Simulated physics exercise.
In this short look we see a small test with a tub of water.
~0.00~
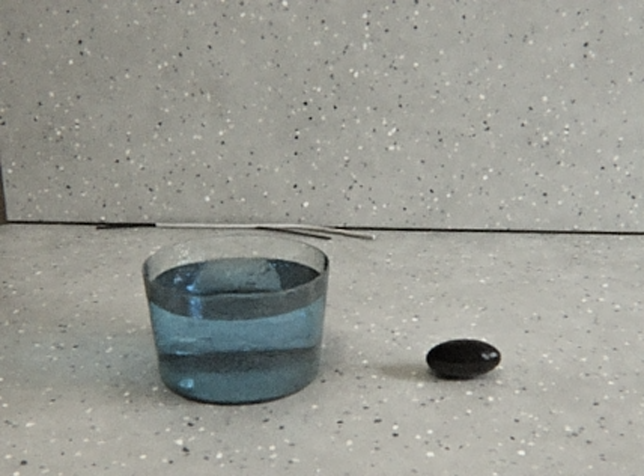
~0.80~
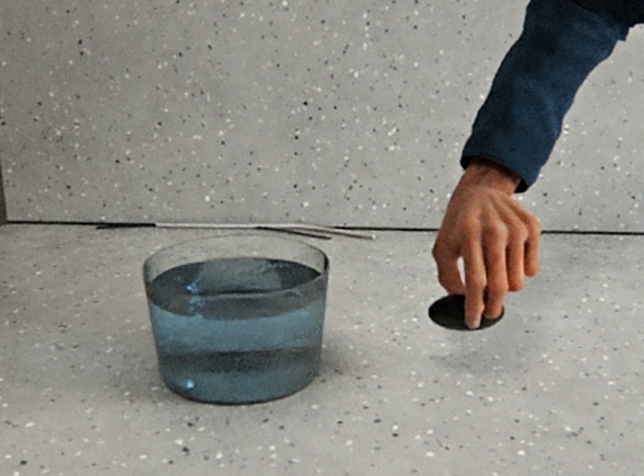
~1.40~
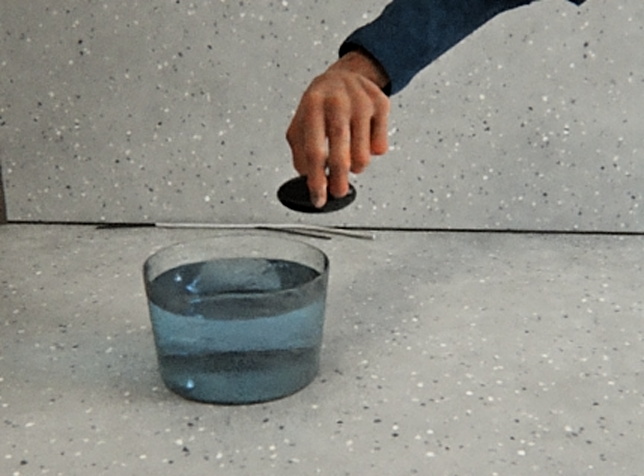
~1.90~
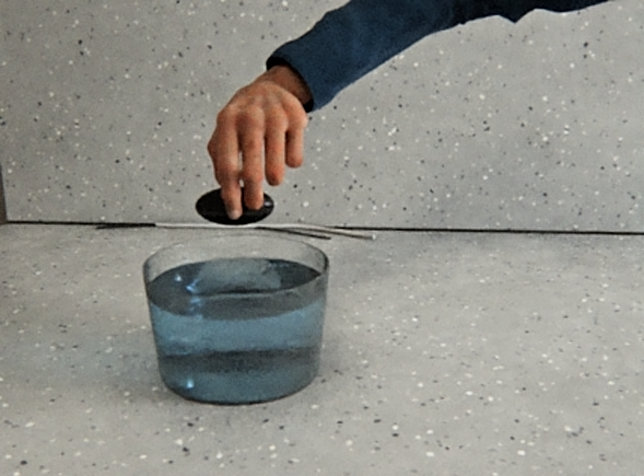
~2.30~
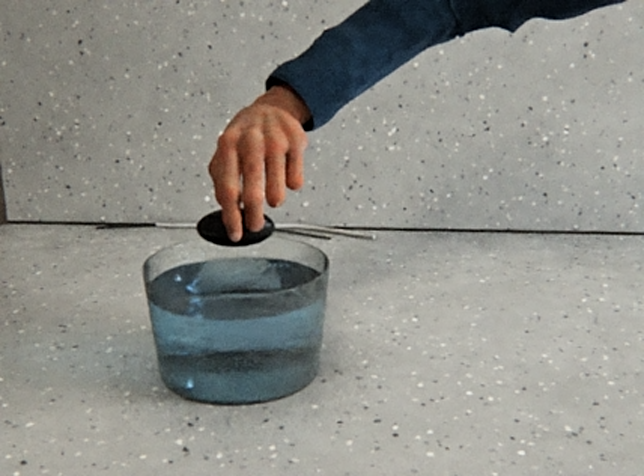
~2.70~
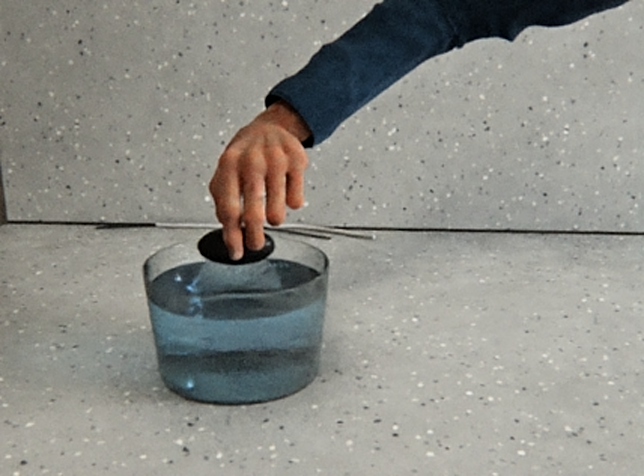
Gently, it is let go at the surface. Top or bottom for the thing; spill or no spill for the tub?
Well, it heads down, and as for the tub, it copes fine.
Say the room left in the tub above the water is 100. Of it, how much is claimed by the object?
I make it 10 per cent.
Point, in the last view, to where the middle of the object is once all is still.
You'll find it at roughly (240, 347) in the last picture.
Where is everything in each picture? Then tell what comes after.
In the first frame, the stone lies on the top at (463, 358); tub (239, 315) about three quarters full.
In the second frame, a hand picks up the stone at (466, 312); tub about three quarters full, surface at (238, 286).
In the third frame, the stone is carried over at (317, 193); tub (239, 315) about three quarters full.
In the fourth frame, the stone is above the tub at (235, 206); tub about three quarters full, surface at (238, 286).
In the fifth frame, the stone comes down at (236, 227); tub (239, 315) about three quarters full.
In the sixth frame, the stone is just over the surface at (236, 245); tub about three quarters full, surface at (238, 286).
After 3.0 s, the stone enters the water; the tub is about three quarters full.
After 3.4 s, the stone goes on down; the tub is about three quarters full.
After 5.0 s, the stone lies on the bottom; the tub is about three quarters full; nothing is spilt.
